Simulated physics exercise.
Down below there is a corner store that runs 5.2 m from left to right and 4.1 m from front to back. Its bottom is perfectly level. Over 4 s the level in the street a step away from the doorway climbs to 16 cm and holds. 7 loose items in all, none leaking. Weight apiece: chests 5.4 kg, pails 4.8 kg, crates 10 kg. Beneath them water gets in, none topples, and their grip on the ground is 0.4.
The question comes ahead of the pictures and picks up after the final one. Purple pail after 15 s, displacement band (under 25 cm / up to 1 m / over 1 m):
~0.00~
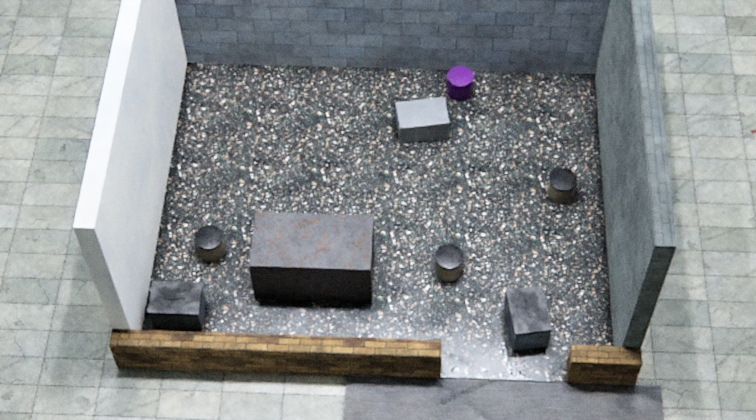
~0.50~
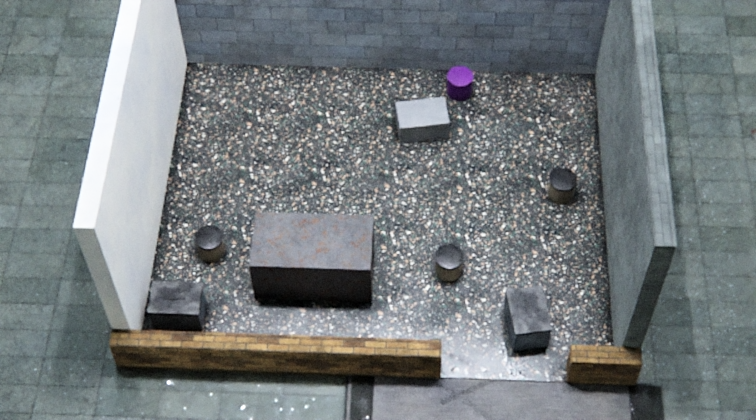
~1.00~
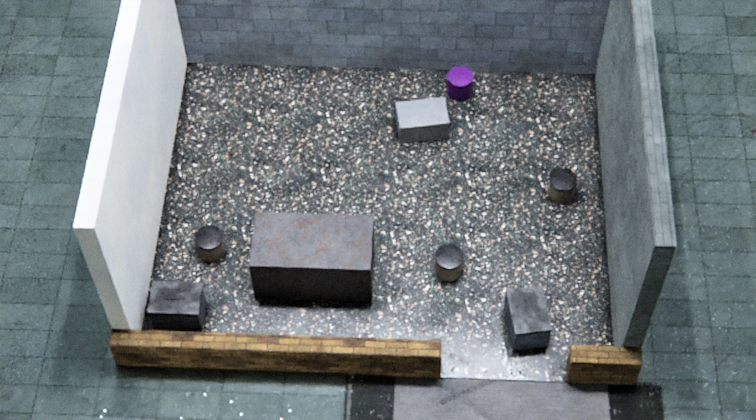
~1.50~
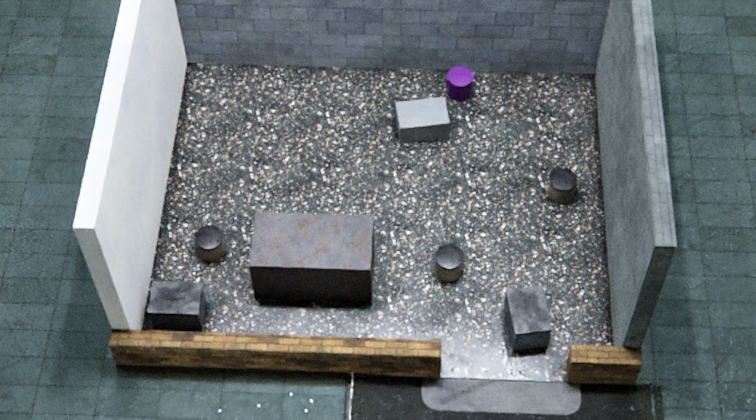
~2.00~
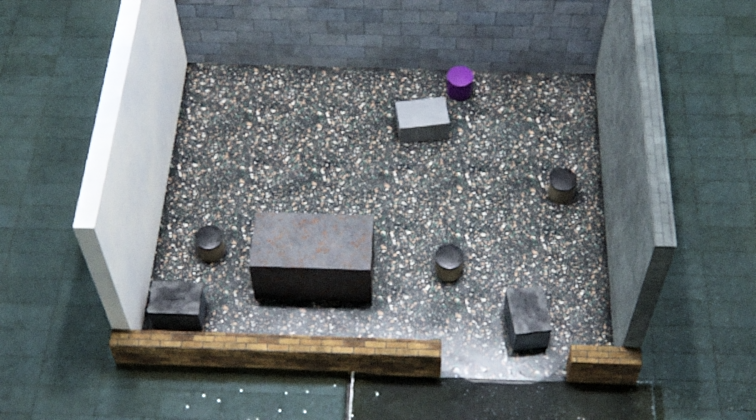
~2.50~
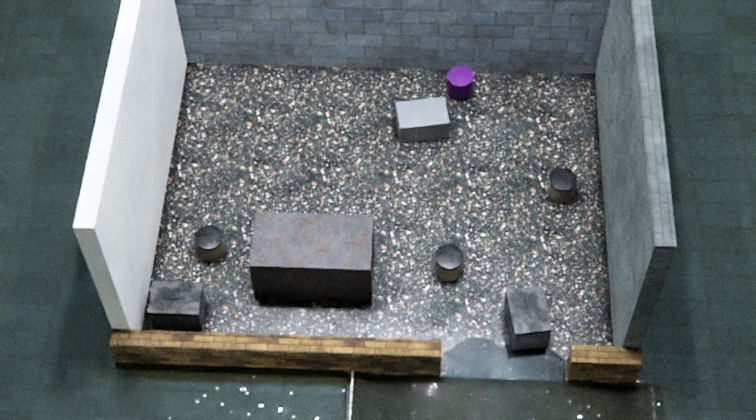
Over 1 m.
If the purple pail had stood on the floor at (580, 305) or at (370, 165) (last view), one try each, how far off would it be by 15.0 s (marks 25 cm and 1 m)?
In turn: It goes a long way; it goes a long way.
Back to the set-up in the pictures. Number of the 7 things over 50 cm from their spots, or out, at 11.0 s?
Result: 5.
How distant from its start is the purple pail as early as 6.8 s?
It has shifted about 0 cm.
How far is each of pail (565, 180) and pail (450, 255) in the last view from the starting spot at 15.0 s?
Respectively 150 and 300 centimetres.
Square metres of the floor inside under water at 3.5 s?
My estimate is roughly 1.5 m2.
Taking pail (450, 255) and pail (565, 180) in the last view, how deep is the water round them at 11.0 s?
Depths: Near 5 cm, then near 10 cm.
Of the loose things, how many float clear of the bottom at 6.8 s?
At that instant the tally stands at 1.
After 3.5 s the purple pail is near (460, 76), 0.0 m from its start, aground; 0 afloat.
After 6.8 s the purple pail is near (460, 75), 0.0 m from its start, aground; 1 afloat.
After 11.0 s the purple pail is near (274, 86), 2.3 m from its start, aground; 3 afloat.
After 15.0 s the purple pail is near (239, 189), 3.1 m from its start, afloat; 7 afloat.
